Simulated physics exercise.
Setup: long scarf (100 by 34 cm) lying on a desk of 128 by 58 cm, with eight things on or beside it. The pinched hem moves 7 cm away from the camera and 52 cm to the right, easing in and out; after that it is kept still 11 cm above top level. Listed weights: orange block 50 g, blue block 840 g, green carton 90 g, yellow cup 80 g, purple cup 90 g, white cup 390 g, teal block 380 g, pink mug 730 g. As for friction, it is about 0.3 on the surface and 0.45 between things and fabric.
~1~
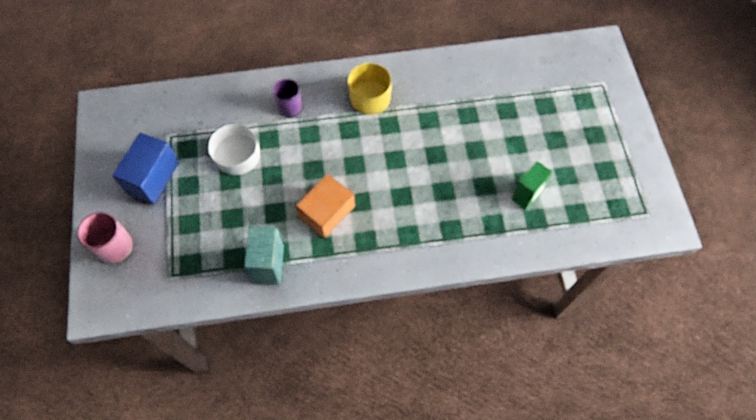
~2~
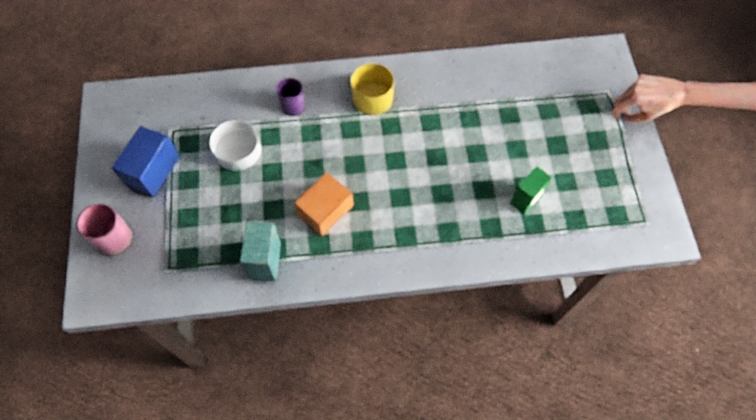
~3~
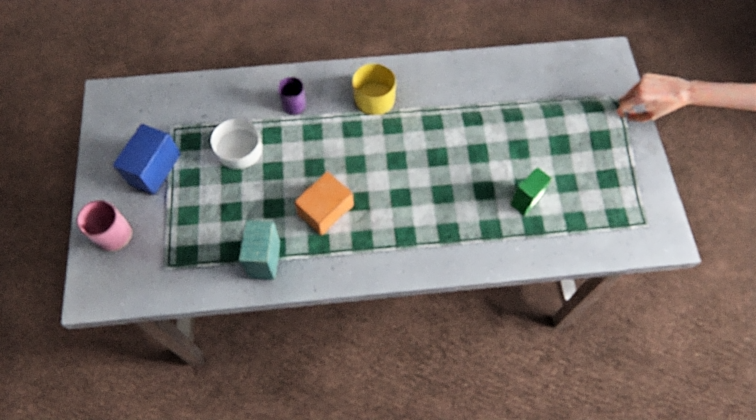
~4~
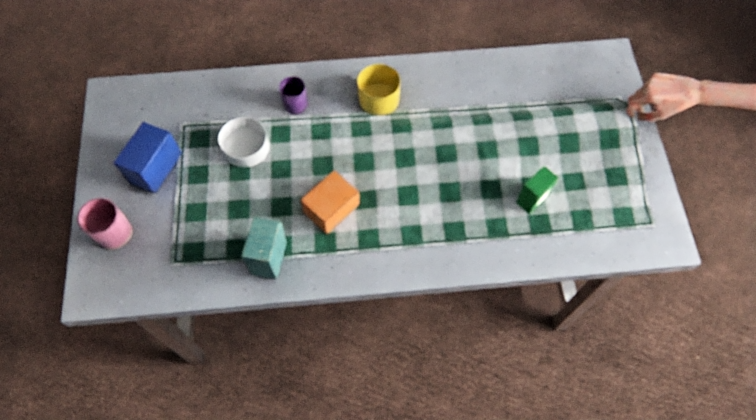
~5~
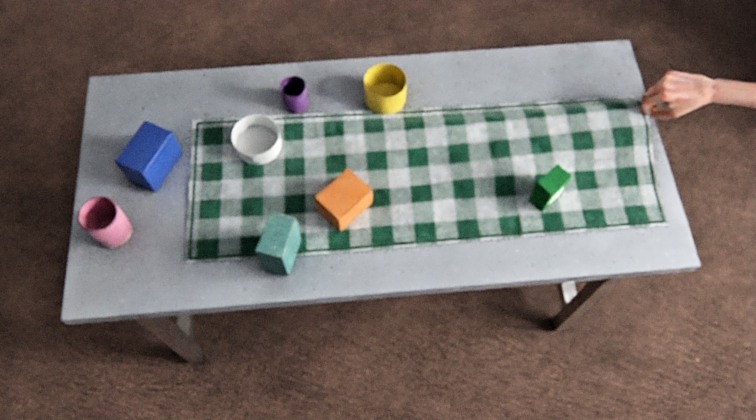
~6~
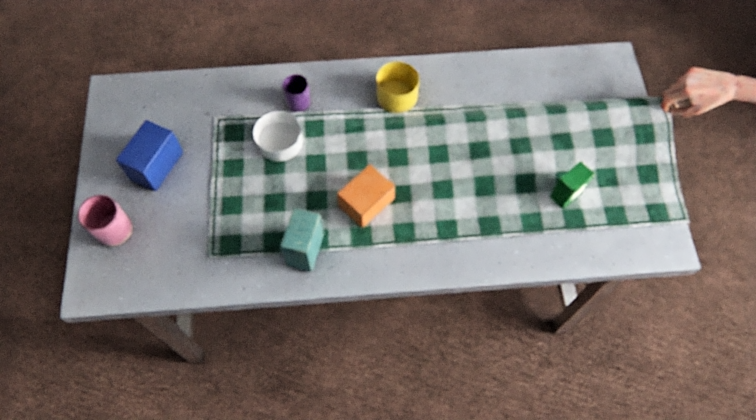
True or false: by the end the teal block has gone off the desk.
False.
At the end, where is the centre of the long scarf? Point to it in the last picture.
I'd point to about (638, 133).
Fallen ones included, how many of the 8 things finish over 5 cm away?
Tally: 5.
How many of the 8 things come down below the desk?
That works out to 1 of them.
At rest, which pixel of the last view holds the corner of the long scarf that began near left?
It settles at roughly (427, 226).
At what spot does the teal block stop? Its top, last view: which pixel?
Near (533, 192).
Next, 85 % of the long scarf is still over the top; teal block 22 cm off its start, green carton 23 cm off its start, orange block 22 cm off its start.
Then, 70 % of the long scarf is still over the top; teal block 37 cm off its start, green carton 38 cm off its start, orange block 37 cm off its start.
After that, 60 % of the long scarf is still over the top; teal block 51 cm off its start at (516, 194), green carton over the edge, orange block 50 cm off its start at (562, 152).
Later, 55 % of the long scarf is still over the top; teal block 54 cm off its start, green carton over the edge, orange block 54 cm off its start.
At the end, 55 % of the long scarf is still over the top; teal block 54 cm off its start at (533, 192), green carton over the edge, orange block 54 cm off its start at (580, 152), white cup 53 cm off its start at (478, 101).
